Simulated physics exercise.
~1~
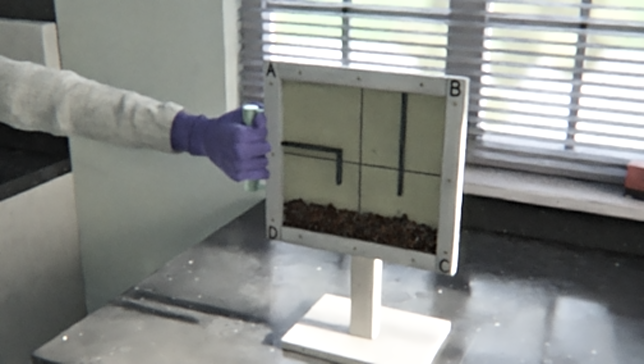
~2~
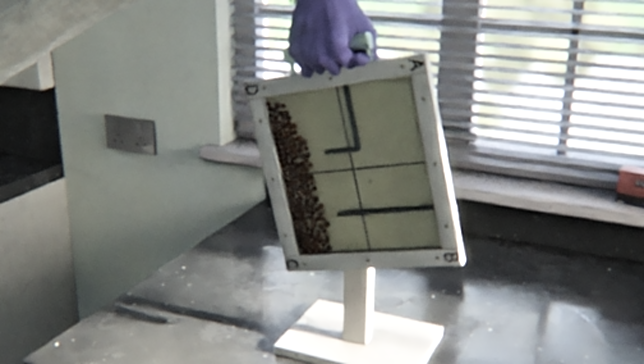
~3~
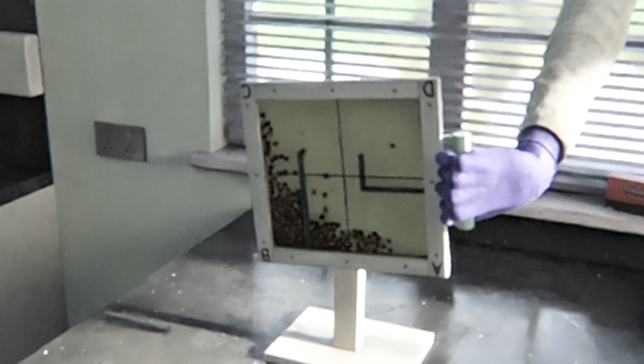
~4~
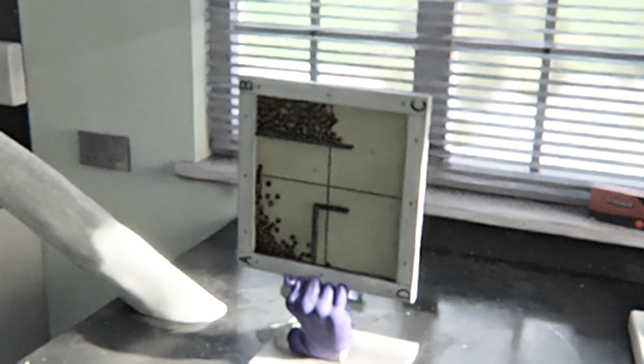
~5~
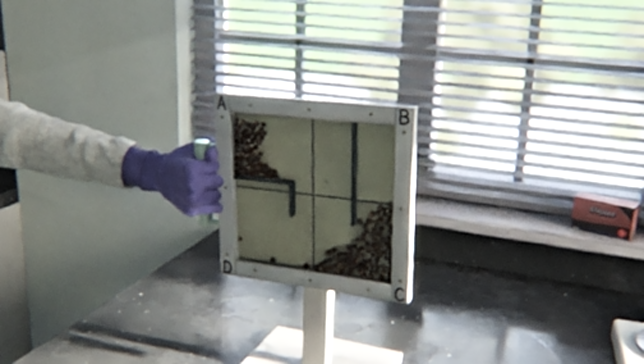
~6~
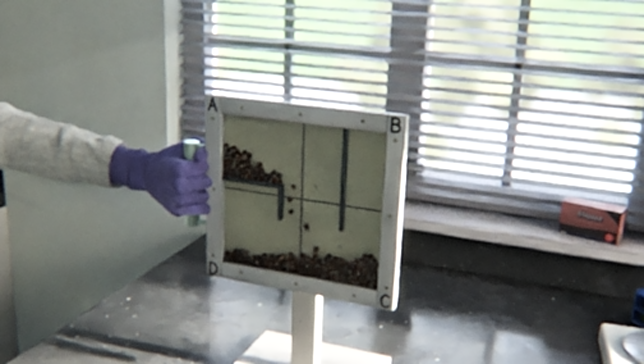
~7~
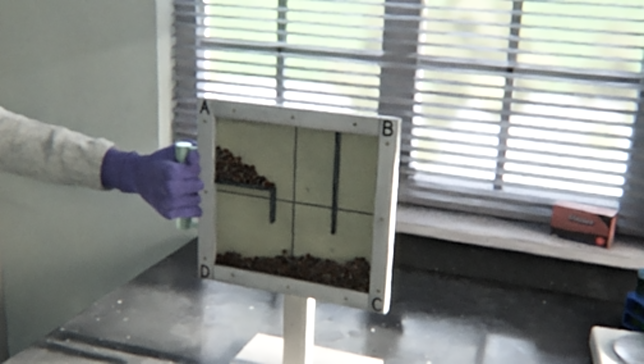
A square, see-through puzzle box full of dark beads was turned clockwise through one full circle by a purple-gloved hand, the beads tumbling around its inner walls, and ended upright with some heaped on the upper-left ledge and the rest along the bottom.
